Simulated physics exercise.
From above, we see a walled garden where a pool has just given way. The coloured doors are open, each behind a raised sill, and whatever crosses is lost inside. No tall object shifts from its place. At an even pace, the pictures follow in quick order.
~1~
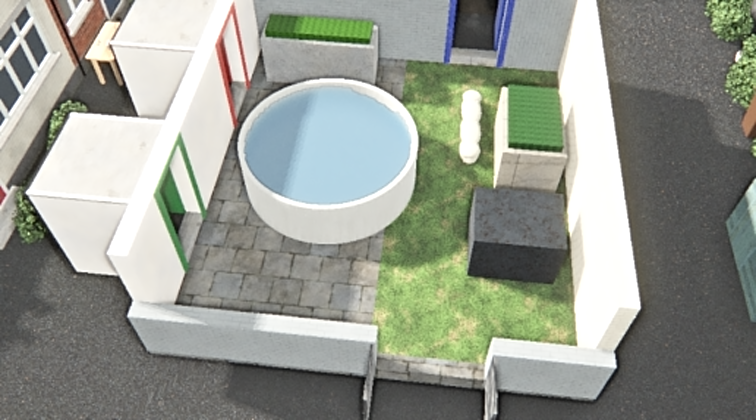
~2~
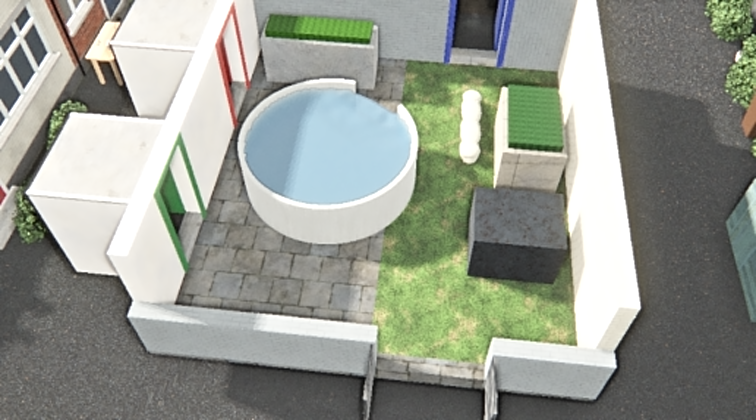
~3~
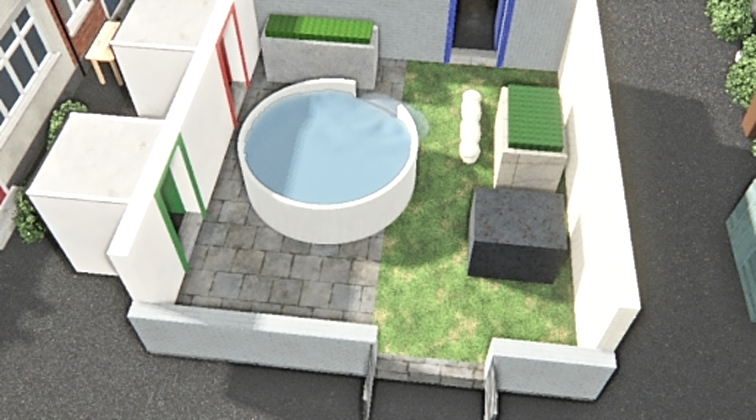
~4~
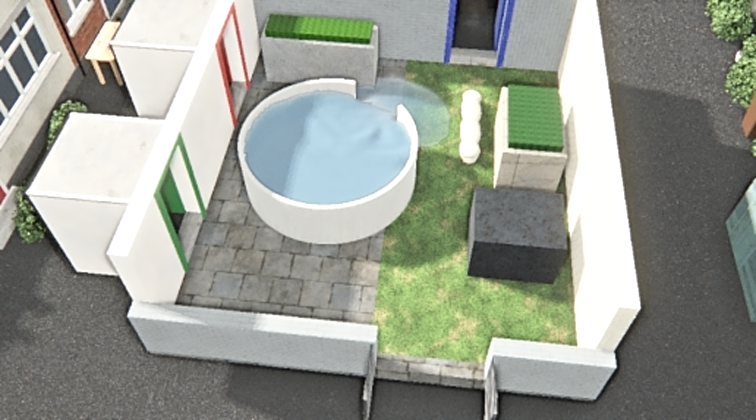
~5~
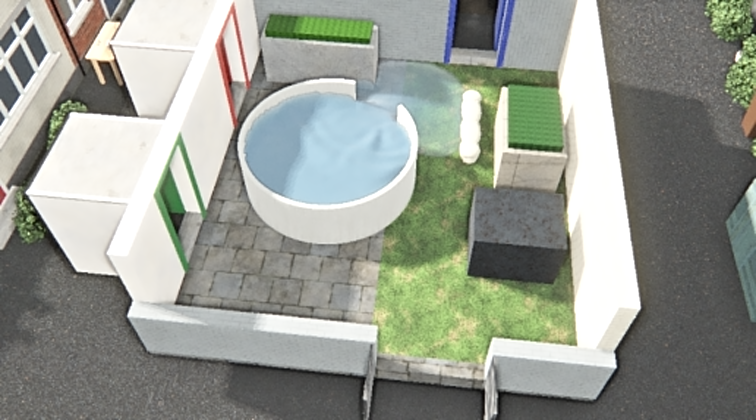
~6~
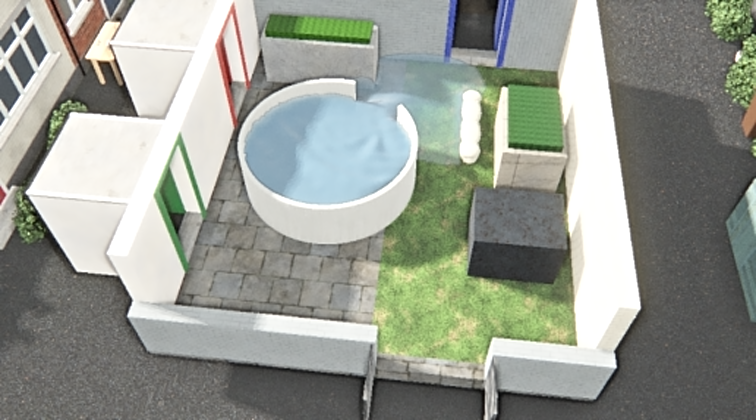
A round white pool full of blue water stands on grey paving at the left of a walled garden seen from above, with grass to its right. A green-topped planter sits behind it, red and green doorways line the left wall, a blue one opens at the back, and a dark block stands on the grass. A gap opens in the pool's far side and water pours out steadily, spreading rightward across the grass past the white rounded shapes.
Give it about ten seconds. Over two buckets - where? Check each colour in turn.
Red door under or at two; blue door over two; green door under or at two.
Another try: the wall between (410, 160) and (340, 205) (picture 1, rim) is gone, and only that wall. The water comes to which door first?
I'd say the green one.
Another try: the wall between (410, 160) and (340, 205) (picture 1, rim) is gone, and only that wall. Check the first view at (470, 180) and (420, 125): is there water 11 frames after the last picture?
As listed: Under water, not flooded.
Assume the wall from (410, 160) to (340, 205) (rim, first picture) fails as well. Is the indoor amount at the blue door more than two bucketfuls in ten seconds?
The blue one ends up below.
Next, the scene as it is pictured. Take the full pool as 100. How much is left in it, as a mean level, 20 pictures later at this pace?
About 54 per cent.
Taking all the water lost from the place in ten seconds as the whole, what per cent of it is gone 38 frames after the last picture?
I get 35 percent.
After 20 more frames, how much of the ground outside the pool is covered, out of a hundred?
The answer is around 55 per cent.
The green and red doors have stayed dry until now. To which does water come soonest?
Answer: The red door.
A moment on, water covers 25 % of the floor; the red door not reached, the blue door under two buckets in, the green door not reached.
Next, water covers 40 % of the floor; the red door wet at the sill, nothing in, the blue door over two buckets in, the green door not reached.
Then, water covers 55 % of the floor; the red door wet at the sill, nothing in, the blue door far over two buckets in, the green door not reached.
Later, water covers 85 % of the floor; the red door wet at the sill, nothing in, the blue door far over two buckets in, the green door wet at the sill, nothing in.
In the end, water covers 95 % of the floor; the red door wet at the sill, nothing in, the blue door far over two buckets in, the green door wet at the sill, nothing in.
